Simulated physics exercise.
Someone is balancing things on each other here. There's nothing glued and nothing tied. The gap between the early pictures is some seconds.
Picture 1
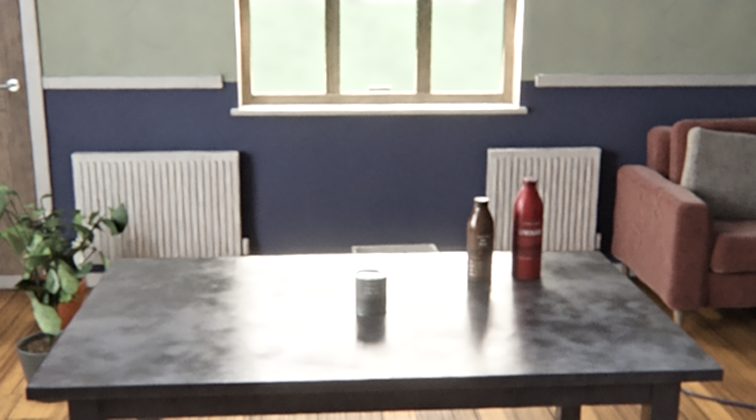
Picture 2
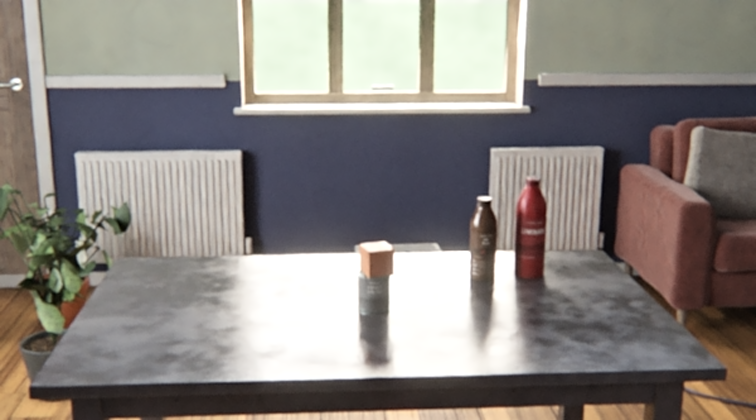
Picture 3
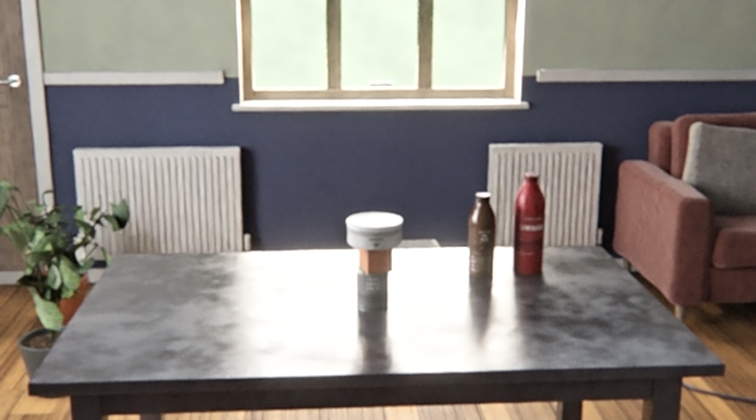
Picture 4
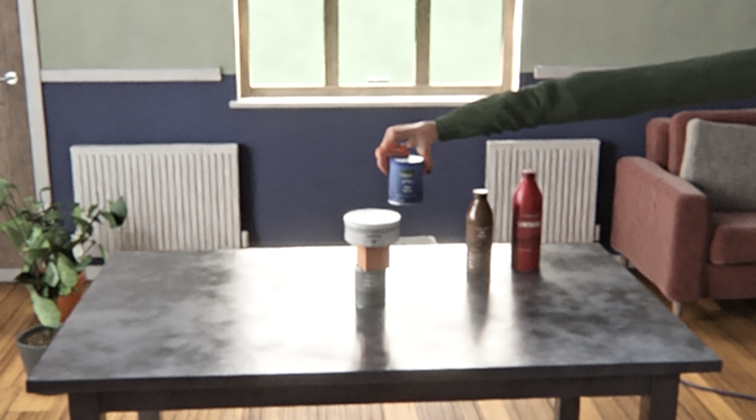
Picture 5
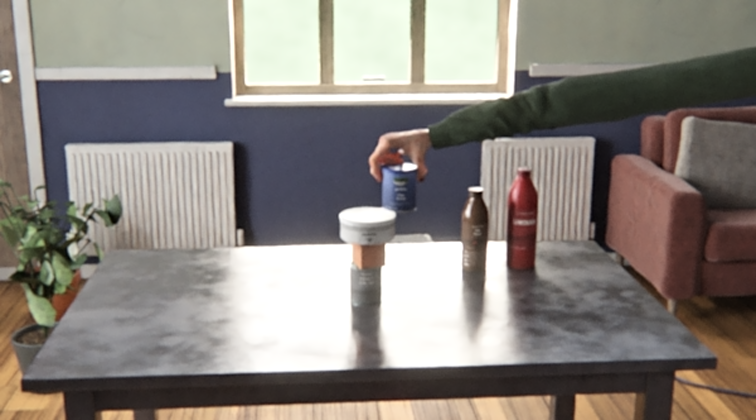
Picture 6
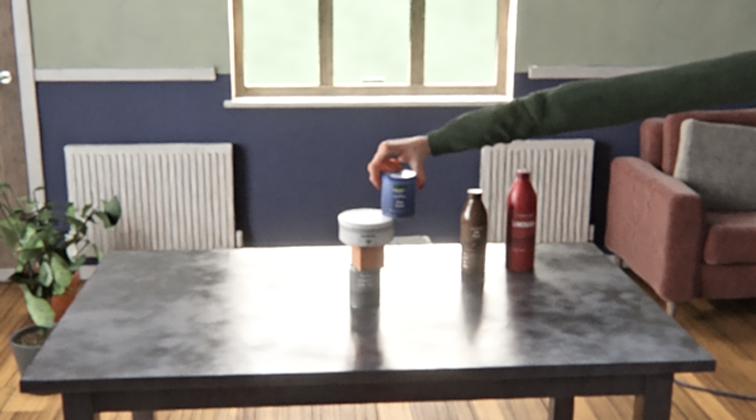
The clip shows an orange block and then a grey pot added on top of a small tin on a dark table, beside two bottles, before a hand from the right lowers a blue pot slightly behind the stack.
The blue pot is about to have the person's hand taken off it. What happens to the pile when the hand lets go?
It ends up unbalanced.
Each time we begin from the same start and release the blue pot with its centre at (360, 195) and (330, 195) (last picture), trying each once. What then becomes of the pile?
Try one: Stable. Try two: Collapse.
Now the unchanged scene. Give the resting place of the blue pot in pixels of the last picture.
Look near (432, 281) in the final picture.
Then, 0.40 s later than the last frame, blue pot now fallen; white tub tilted by 12°.
Then, 0.50 s later than the last frame, things are still on the move.
When it is over, fallen, blue pot; the other 5 as before. End places, in pixels of the last picture, blue pot near (432, 281). The pile gives way.
